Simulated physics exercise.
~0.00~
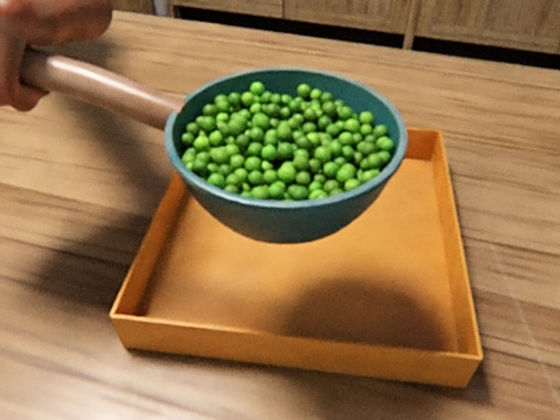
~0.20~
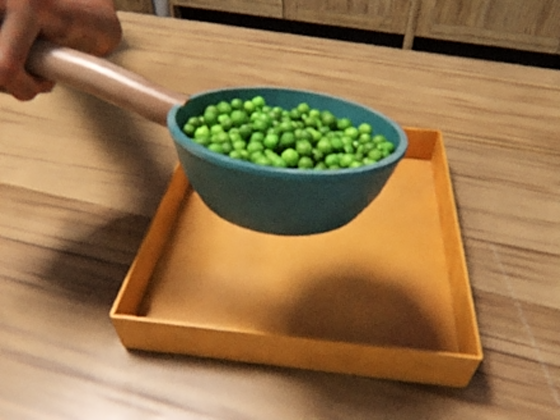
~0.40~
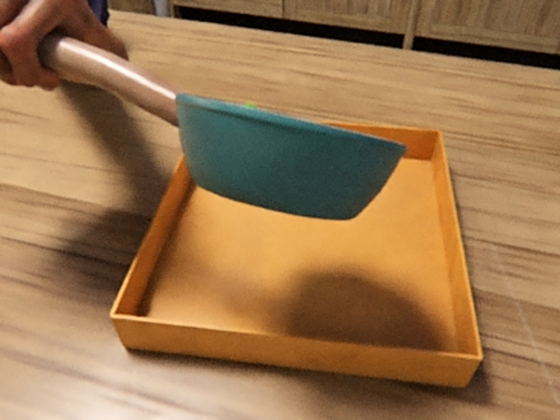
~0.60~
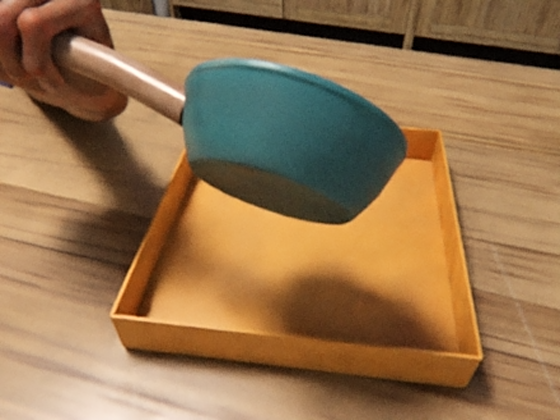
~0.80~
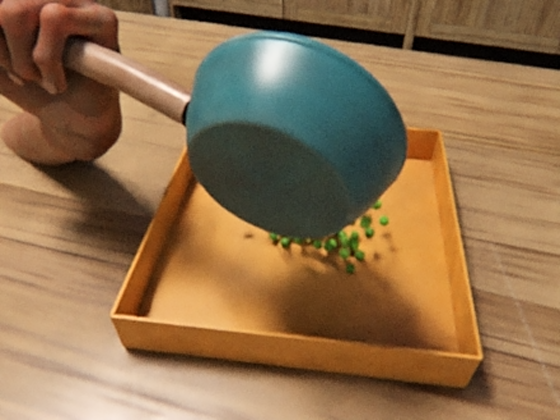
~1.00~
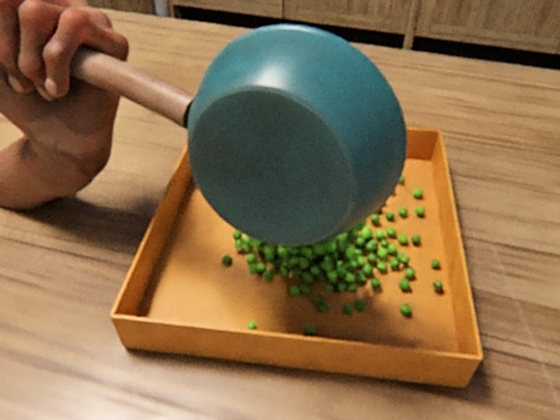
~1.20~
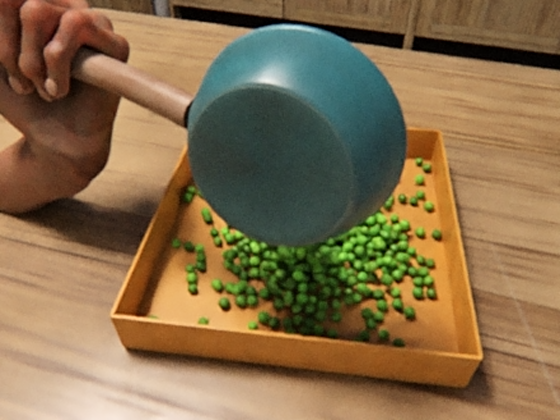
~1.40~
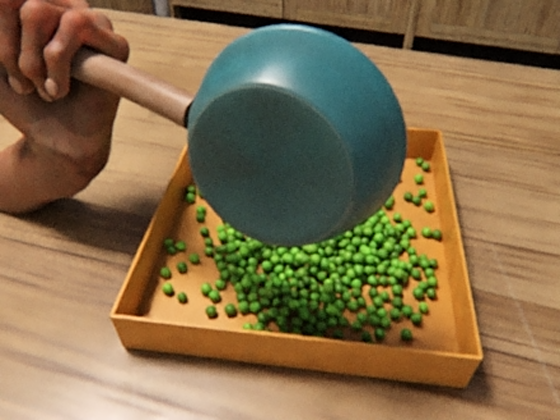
Teal long-handled vessel of green peas tipping over in a person's hand, spilling them into a heap in an orange tray.
